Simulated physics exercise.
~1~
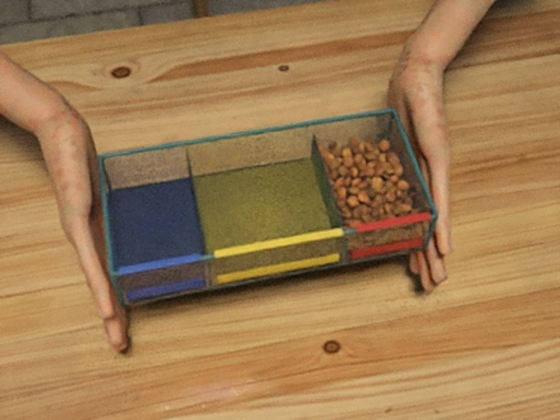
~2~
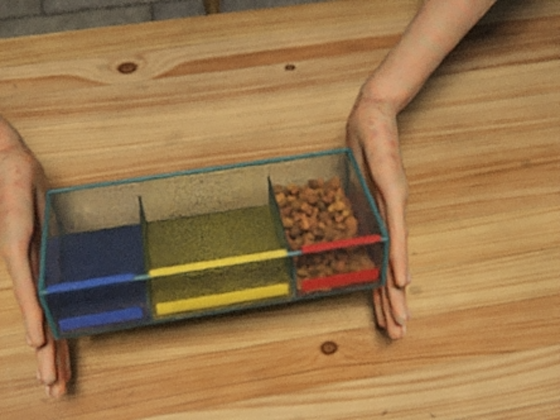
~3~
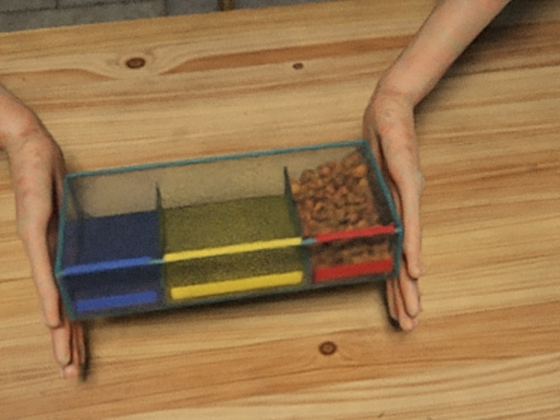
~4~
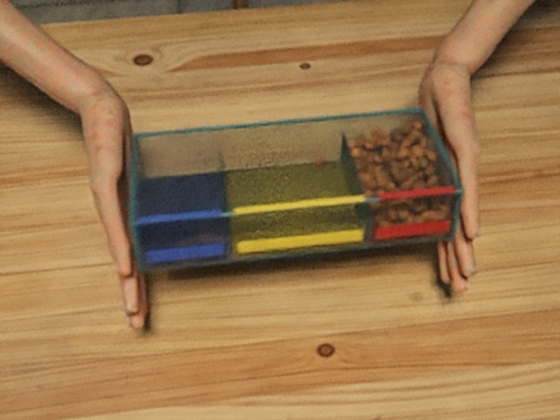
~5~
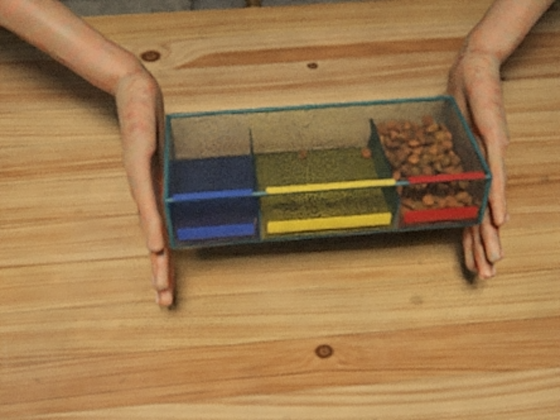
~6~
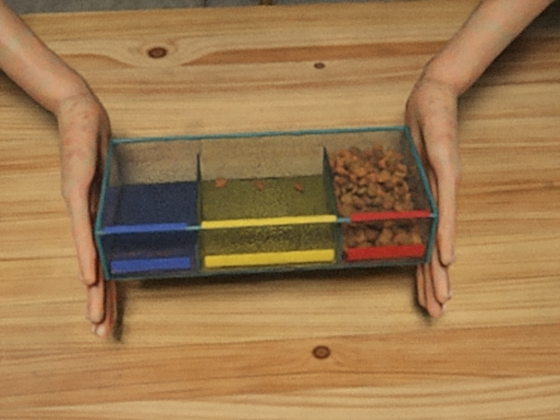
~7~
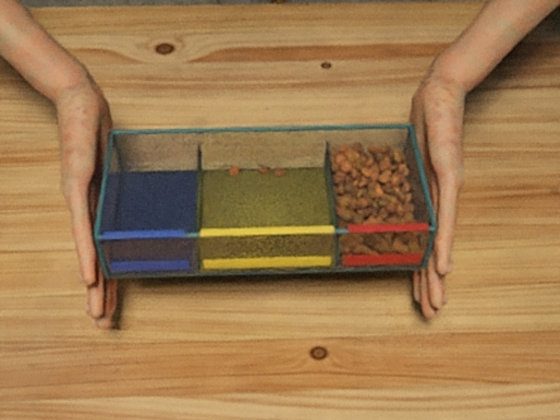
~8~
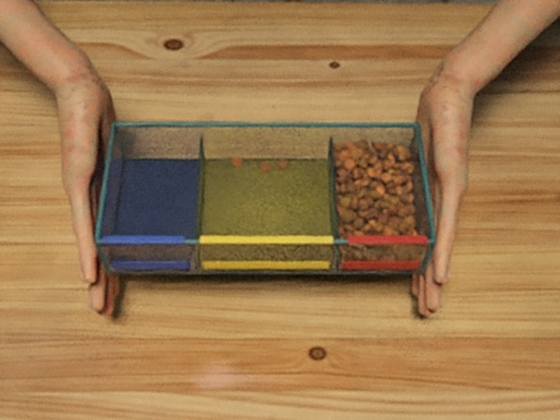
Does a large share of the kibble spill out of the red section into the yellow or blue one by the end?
No, nearly all of the kibble is still in the red section at the end. Only a few bits show in the yellow section, and the blue one looks empty.
Two hands hold a clear, lidded box by its ends above a pale wooden table, seen from above and in front. Its three sections are blue on the left, yellow in the middle and red on the right, where brown kibble is heaped. The hands shift the box left and toward the viewer, then swing it right and away, keeping it tilted. They bring it back toward the middle, where it levels out and is held still. Nearly all the kibble remains in the red section, with a few bits at the back of the yellow one and the blue one empty.
